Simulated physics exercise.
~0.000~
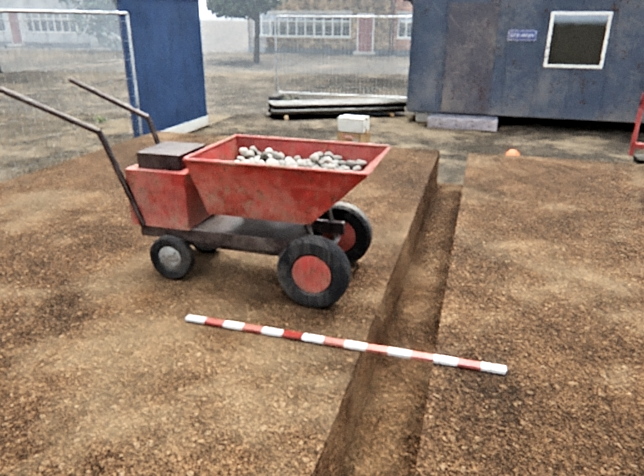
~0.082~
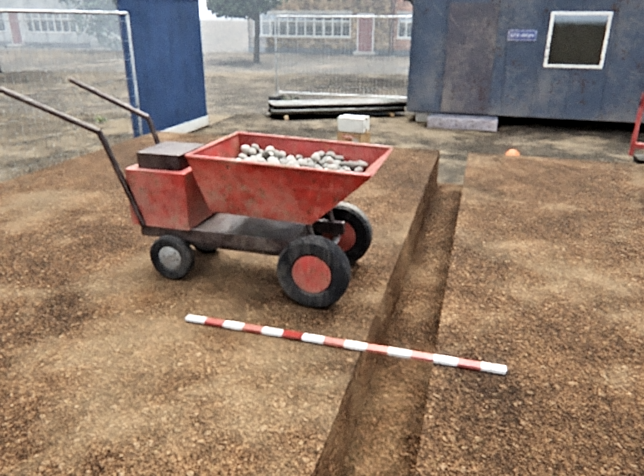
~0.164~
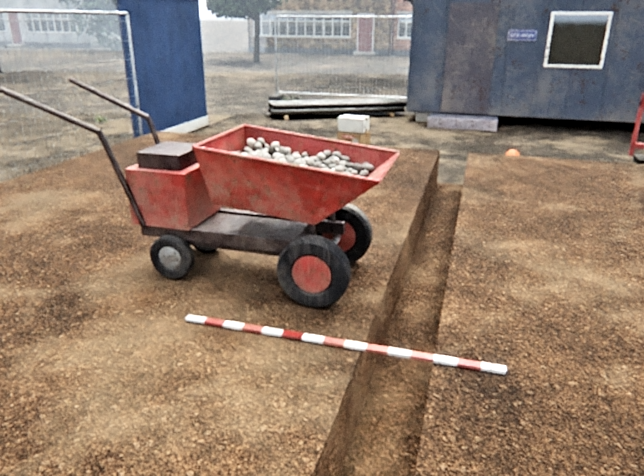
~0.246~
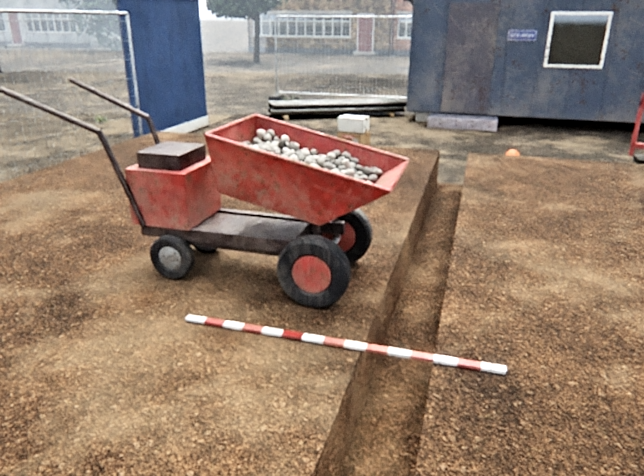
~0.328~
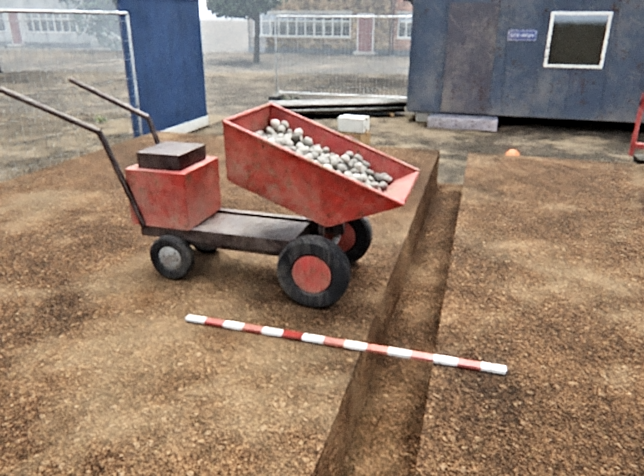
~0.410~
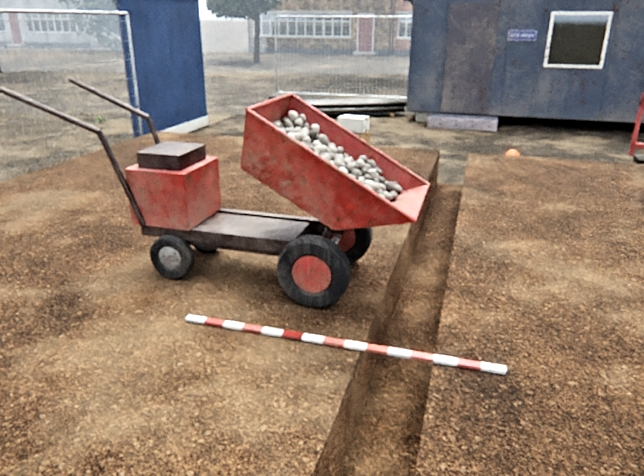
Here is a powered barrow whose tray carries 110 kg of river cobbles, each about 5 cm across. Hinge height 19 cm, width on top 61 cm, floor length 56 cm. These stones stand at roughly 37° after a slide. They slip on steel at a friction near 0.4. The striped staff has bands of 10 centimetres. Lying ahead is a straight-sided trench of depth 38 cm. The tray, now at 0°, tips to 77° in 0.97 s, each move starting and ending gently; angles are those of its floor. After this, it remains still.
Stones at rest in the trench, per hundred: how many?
Approx. 7 %.
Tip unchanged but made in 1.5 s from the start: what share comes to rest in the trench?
Probably about 10 in a hundred.
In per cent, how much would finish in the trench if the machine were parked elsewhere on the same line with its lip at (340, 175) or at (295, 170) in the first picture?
First spot about 60, second spot about 90 per cent.
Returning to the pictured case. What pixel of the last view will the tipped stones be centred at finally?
The tipped stones centre close to (503, 303).
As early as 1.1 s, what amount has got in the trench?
Roughly 5% by that time.
After 0.7 s the floor is at 65°; 100 % in the tray; the foremost stones are at (433, 262).
After 1.1 s the floor is at 77°; 56 % in the tray, 4 % in the trench, 40 % past the trench; the foremost stones are at (539, 321).
After 1.4 s the floor is at 77°; 23 % in the tray, 6 % in the trench, 70 % past the trench; the foremost stones are past the picture's edge.
After 3.4 s the floor is at 77°; 19 % in the tray, 7 % in the trench, 73 % past the trench; the foremost stones are past the picture's edge.
